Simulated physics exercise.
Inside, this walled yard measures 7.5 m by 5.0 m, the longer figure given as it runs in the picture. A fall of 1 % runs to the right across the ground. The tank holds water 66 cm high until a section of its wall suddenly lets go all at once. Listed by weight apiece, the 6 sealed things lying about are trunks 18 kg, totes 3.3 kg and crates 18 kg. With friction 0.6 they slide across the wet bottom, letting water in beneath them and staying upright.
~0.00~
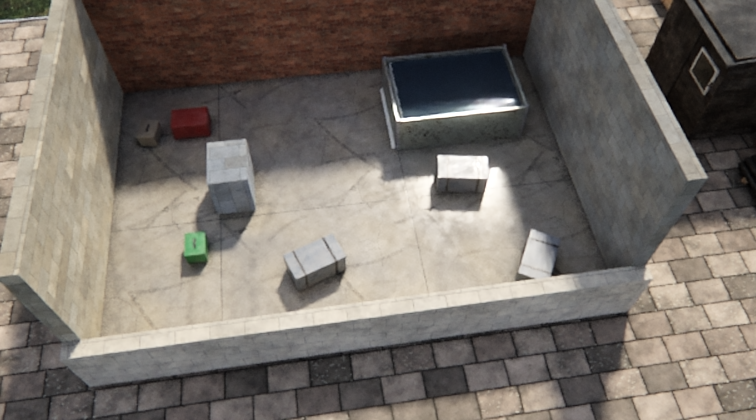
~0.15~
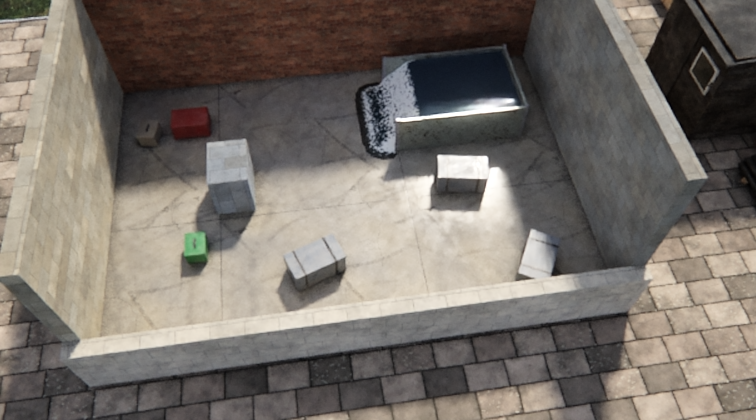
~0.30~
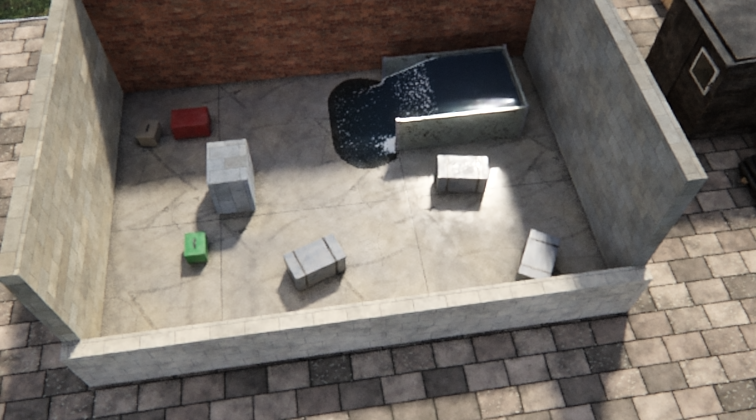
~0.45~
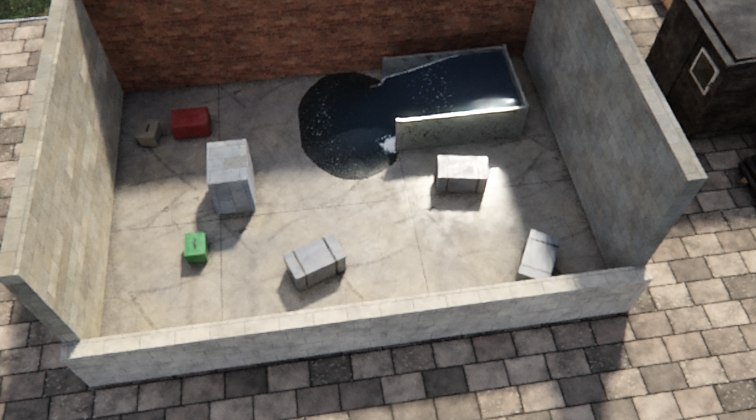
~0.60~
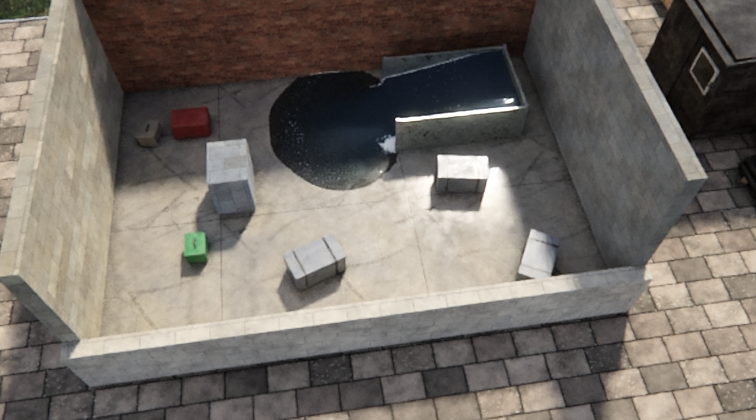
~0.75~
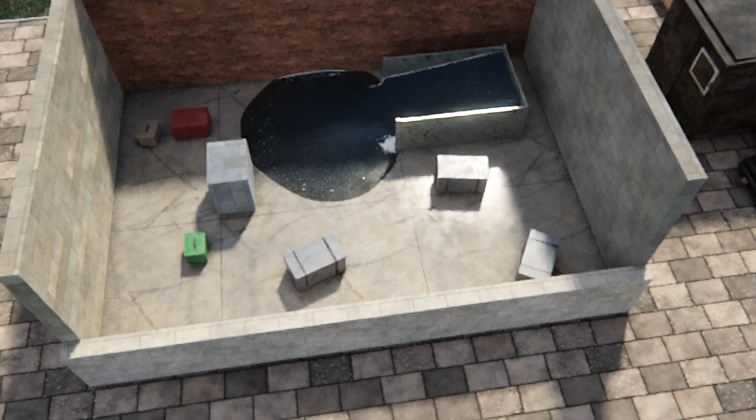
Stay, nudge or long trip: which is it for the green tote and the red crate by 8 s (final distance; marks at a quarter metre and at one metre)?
The green tote is relocated far, the red crate is relocated far.
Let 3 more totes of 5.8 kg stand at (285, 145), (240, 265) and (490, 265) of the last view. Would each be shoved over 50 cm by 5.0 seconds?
Beyond it, beyond it, within it.
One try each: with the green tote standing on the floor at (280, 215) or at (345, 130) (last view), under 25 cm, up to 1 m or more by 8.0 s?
Run one, it gets swept far; run two, it gets swept far.
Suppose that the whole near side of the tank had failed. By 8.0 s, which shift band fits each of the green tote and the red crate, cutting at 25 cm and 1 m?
Then the green tote goes a great distance and the red crate remains roughly in place.
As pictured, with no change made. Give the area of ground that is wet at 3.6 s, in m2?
That flooded area is roughly 24 m2.
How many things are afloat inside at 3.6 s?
It comes to 3.
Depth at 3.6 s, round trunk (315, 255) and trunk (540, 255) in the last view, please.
First roughly 3 cm, second roughly 0 cm.
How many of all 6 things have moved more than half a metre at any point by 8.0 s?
Tally: 5.
After 1.6 s the green tote is near (194, 244), 0.0 m from its start, aground; the red crate is near (168, 119), 0.3 m from its start, aground; 0 afloat.
After 3.6 s the green tote is near (189, 244), 0.1 m from its start, afloat; the red crate is near (152, 125), 0.6 m from its start, afloat; 3 afloat.
After 5.6 s the green tote is near (278, 237), 1.3 m from its start, afloat; the red crate is near (173, 245), 2.5 m from its start, aground; 2 afloat.
After 8.0 s the green tote is near (279, 176), 1.7 m from its start, afloat; the red crate is near (278, 237), 2.9 m from its start, afloat; 3 afloat.
